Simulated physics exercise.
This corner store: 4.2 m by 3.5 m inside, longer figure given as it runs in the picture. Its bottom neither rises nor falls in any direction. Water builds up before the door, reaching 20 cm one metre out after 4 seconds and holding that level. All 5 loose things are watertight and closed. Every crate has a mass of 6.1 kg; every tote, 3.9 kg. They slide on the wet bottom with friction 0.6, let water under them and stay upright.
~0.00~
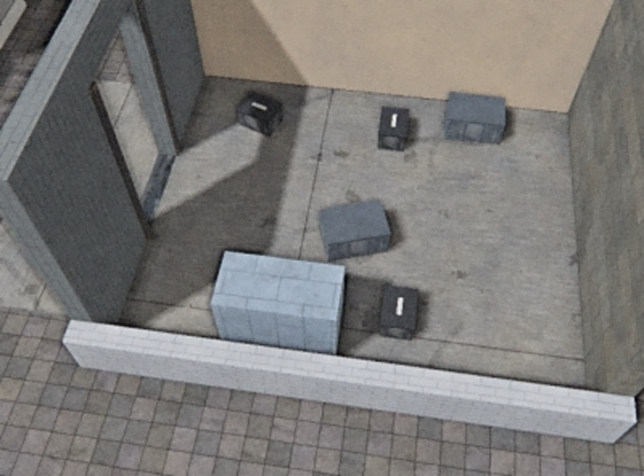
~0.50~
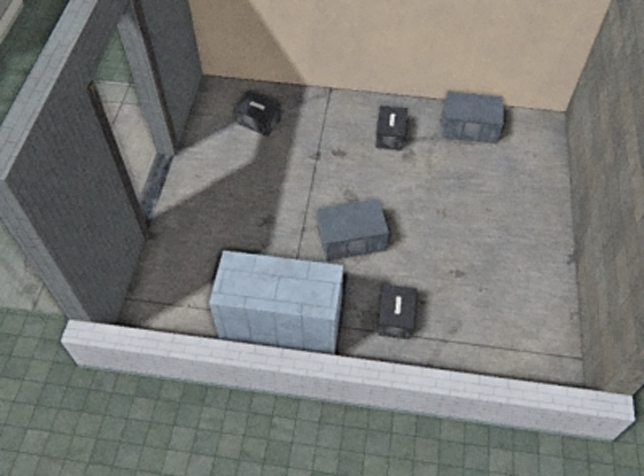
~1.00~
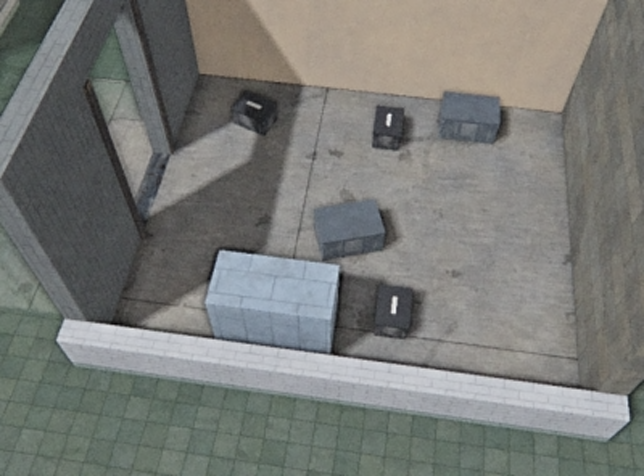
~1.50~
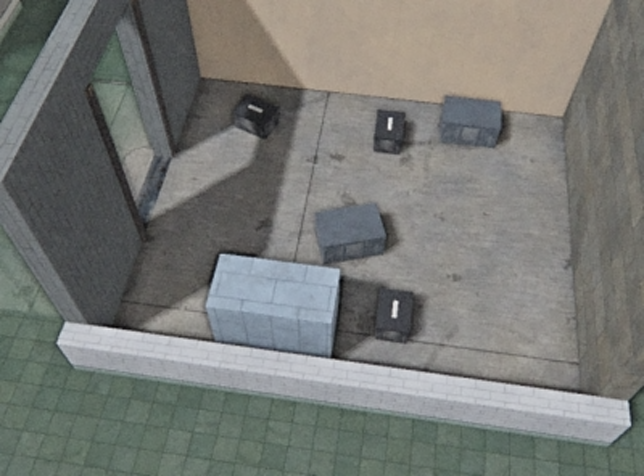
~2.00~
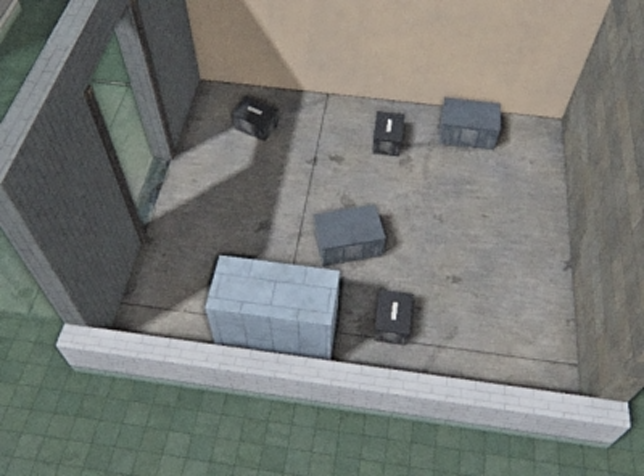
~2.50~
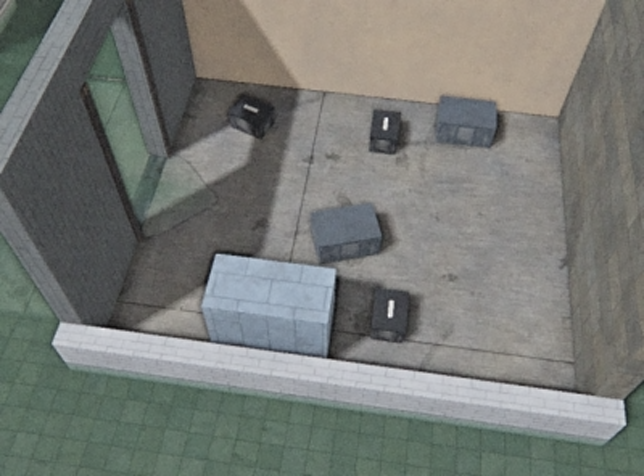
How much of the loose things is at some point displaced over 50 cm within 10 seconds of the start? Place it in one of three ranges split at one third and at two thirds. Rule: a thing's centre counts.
Most of them shift that far, two thirds or more.
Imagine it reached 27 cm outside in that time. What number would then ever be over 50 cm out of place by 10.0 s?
Result: 5.
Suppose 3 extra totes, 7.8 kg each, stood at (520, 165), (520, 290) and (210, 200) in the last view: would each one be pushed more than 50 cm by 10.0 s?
In turn: Short of it, short of it, over.
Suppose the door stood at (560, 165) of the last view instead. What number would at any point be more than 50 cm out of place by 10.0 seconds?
Count: 4.
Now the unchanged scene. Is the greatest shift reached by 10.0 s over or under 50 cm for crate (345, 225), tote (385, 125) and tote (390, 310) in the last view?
In turn: Above the mark, above the mark, above the mark.
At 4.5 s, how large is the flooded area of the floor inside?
My estimate is roughly 6.0 m2.
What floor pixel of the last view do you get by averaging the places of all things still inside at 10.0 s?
Near (444, 228).
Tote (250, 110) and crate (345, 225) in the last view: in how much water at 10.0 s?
Depths: Near 3 cm, then near 10 cm.
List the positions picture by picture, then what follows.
The first picture shows a crate at (355, 221) rests on the ground; a tote at (400, 307) rests on the ground; water covers 0.0 m2; 0 of 5 have shifted.
The second picture shows a crate at (353, 221) rests on the ground; a tote at (398, 306), on the bottom; water covers 0.0 m2; 0 of 5 have shifted.
The third picture shows a crate at (349, 221), on the bottom; a tote at (394, 306) rests on the ground; 0.0 m2 under water; 0 of 5 have shifted.
The fourth picture shows a crate at (350, 224), on the bottom; a tote at (395, 310) rests on the ground; 0.0 m2 under water; 0 of 5 have shifted.
The fifth picture shows a crate at (350, 226) rests on the ground; a tote at (394, 311) rests on the ground; water covers 0.0 m2; 0 of 5 have shifted.
The sixth picture shows a crate at (346, 224) rests on the ground; a tote at (391, 309) rests on the ground; 0.4 m2 under water; 0 of 5 have shifted.
After 3.5 s 0 of 5 are over 50 cm from their spots; 0 afloat.
After 4.5 s 0 of 5 are over 50 cm from their spots; 0 afloat.
After 7.0 s 3 of 5 are over 50 cm from their spots; 3 afloat.
After 10.0 s 4 of 5 are over 50 cm from their spots, and 4 have been at some point; 4 afloat.
